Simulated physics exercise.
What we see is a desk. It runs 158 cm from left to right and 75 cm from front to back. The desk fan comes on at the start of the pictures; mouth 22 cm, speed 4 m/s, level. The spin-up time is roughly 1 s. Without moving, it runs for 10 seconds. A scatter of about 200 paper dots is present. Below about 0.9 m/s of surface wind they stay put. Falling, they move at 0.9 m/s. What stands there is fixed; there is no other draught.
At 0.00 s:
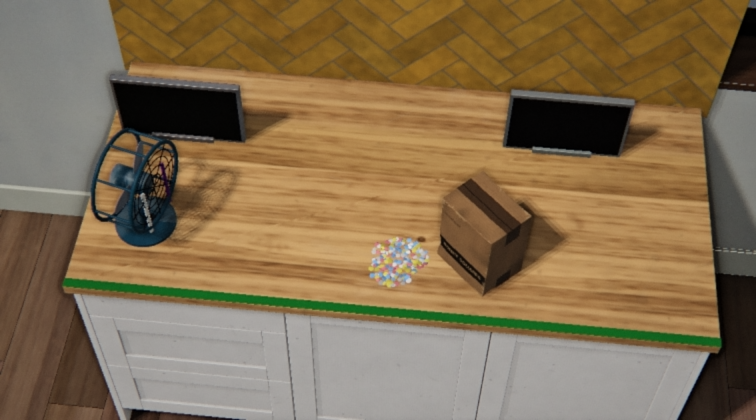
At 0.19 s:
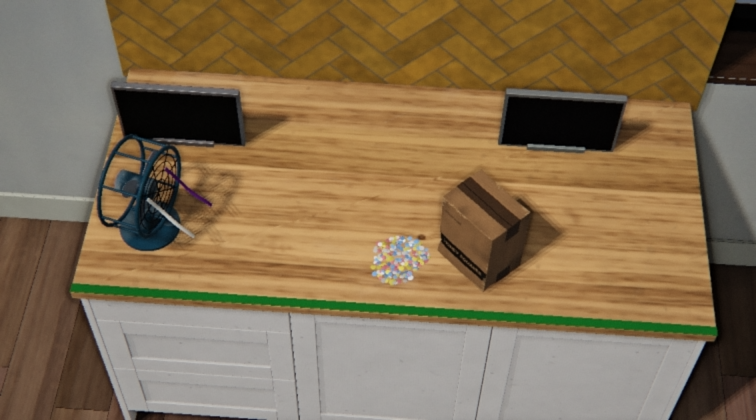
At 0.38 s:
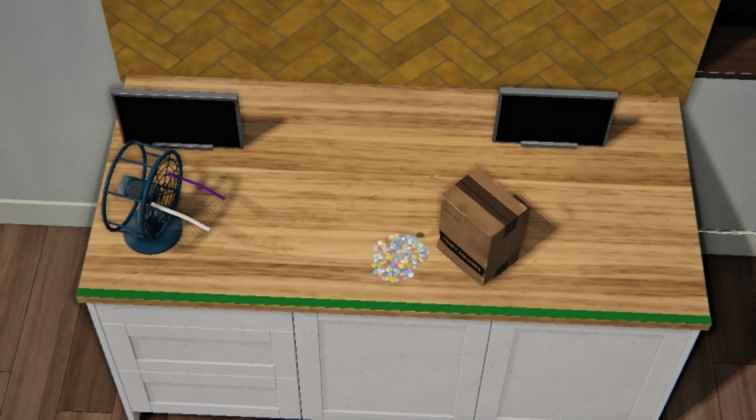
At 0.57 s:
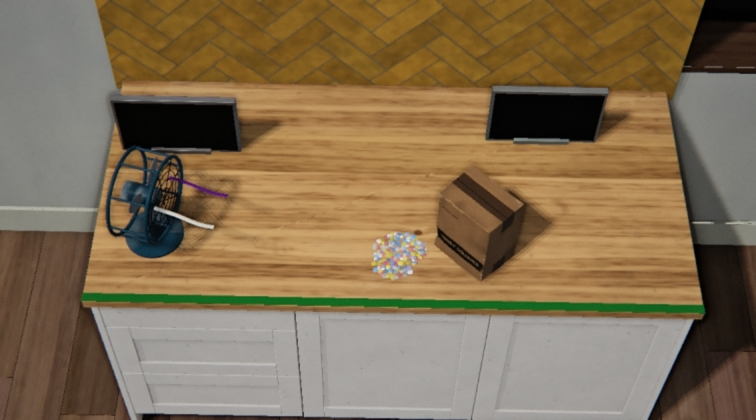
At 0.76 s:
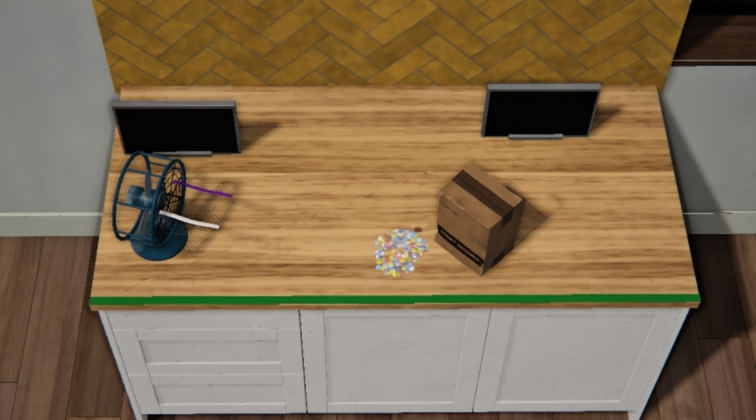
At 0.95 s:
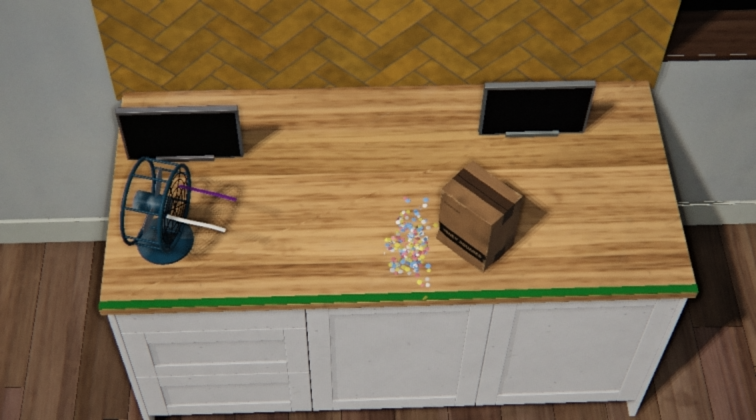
We see a blue desk fan blowing its ribbons out across a wooden desk with two laptops and a cardboard box, while a patch of paper dots lies still, then spreads and shifts slightly right toward the box.
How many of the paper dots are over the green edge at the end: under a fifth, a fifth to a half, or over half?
I reckon the share over that edge will reach one fifth but not exceed half.
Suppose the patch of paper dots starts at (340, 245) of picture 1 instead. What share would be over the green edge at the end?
Then about 10 %.
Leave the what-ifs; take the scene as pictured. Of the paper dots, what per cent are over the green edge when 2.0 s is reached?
About 30 per cent.
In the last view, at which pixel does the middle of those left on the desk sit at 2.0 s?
(480, 138), roughly.
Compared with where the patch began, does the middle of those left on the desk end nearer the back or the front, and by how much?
Shifted backward by about 45 cm.
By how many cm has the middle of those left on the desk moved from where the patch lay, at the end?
The middle ends up about 50 cm from the start.
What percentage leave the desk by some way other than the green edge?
Roughly 10 per cent.
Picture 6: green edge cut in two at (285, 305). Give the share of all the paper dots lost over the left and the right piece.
Estimate: Left ~ 0 %; right ~ 30 %.
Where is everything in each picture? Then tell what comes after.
In the first picture, the middle of the paper dots is near (396, 261), none has stirred yet and the mouth of the desk fan is at (136, 181).
In the second picture, the middle of the paper dots is near (397, 260), none has stirred yet and the green edge is centred on (391, 314).
In the third picture, the middle of the paper dots is near (397, 257), none has stirred yet, the top of a box is at (485, 201) and the top of a laptop is at (559, 92).
In the fourth picture, the middle of the paper dots is near (396, 255) and none has stirred yet.
In the fifth picture, the middle of the paper dots is near (401, 252) and about 1 % have left their places.
In the sixth picture, the middle of the paper dots is near (410, 246), the farthest in sight from the desk fan is at (436, 225) and about 55 % have left their places.
After 2.0 s, 30 % are over the green edge; the middle of those still in play is near (480, 138); 54 % have settled or left.
After 3.2 s, 33 % are over the green edge; the middle of those still in play is near (480, 138); 62 % have settled or left.
After 5.5 s, 33 % are over the green edge; the middle of those still in play is near (473, 119); 70 % have settled or left.
After 10.0 s, at the end, 33 % are over the green edge; the middle of those still in play is near (475, 118).
